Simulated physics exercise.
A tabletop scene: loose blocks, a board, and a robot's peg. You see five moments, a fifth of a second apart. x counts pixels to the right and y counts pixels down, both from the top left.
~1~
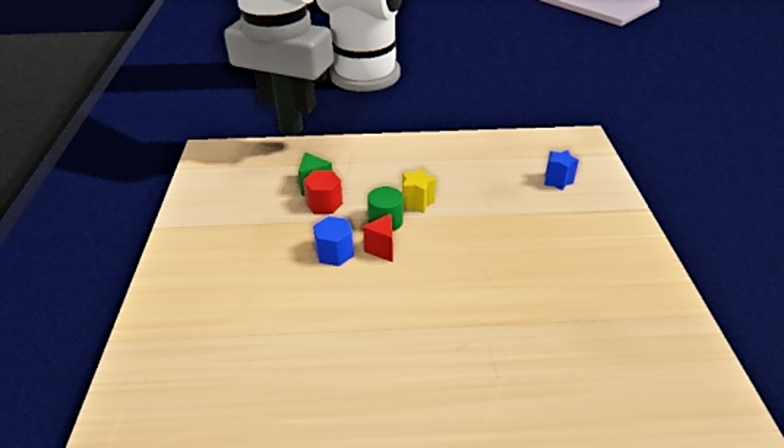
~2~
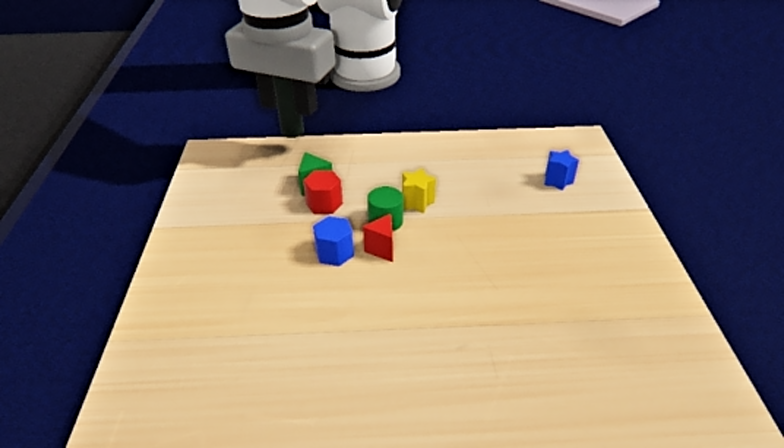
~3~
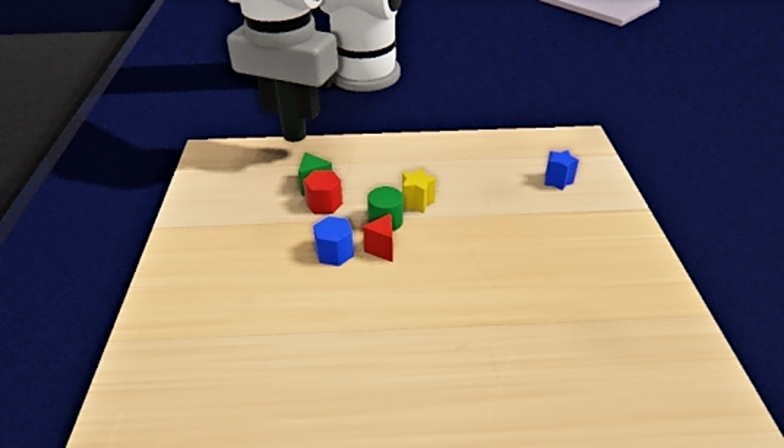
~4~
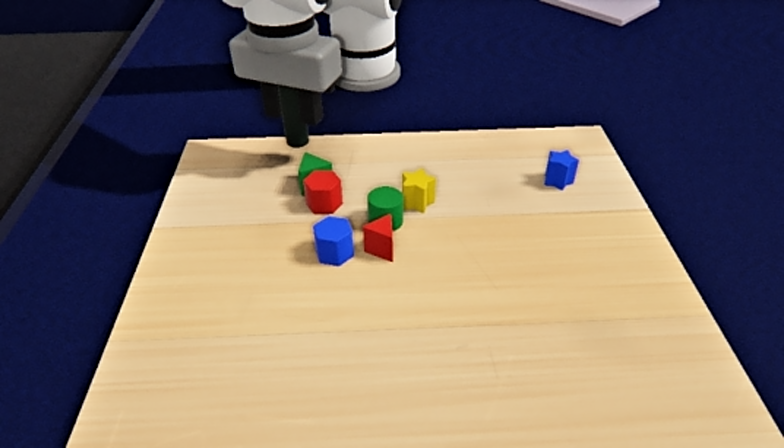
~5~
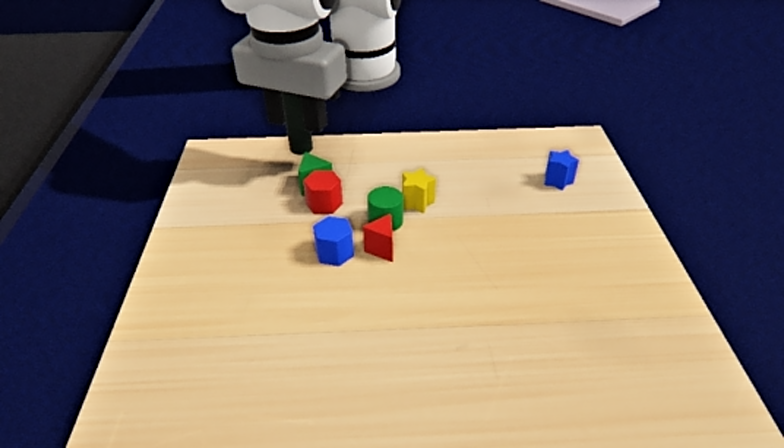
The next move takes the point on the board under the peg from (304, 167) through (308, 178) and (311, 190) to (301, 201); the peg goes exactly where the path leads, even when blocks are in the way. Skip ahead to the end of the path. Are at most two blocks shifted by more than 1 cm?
Yes
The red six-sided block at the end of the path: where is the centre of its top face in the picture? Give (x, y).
Located at (336, 205).
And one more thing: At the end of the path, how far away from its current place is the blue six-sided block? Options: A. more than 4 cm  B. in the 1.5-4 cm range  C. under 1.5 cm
C.
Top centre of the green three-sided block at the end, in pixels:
The answer is (314, 194).
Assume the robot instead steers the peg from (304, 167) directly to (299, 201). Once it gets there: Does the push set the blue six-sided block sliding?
The answer is no.
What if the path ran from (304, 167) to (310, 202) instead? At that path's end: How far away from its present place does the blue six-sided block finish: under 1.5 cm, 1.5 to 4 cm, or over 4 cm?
My estimate: Under 1.5 cm.
On the path given first. Halfway along, peg (308, 166); green three-sided block (315, 178); red six-sided block (328, 193), turned 15° anticlockwise.
At the end, peg (299, 183); green three-sided block (314, 194), turned 15° anticlockwise; red six-sided block (336, 205), turned 40° anticlockwise; blue six-sided block (334, 230).
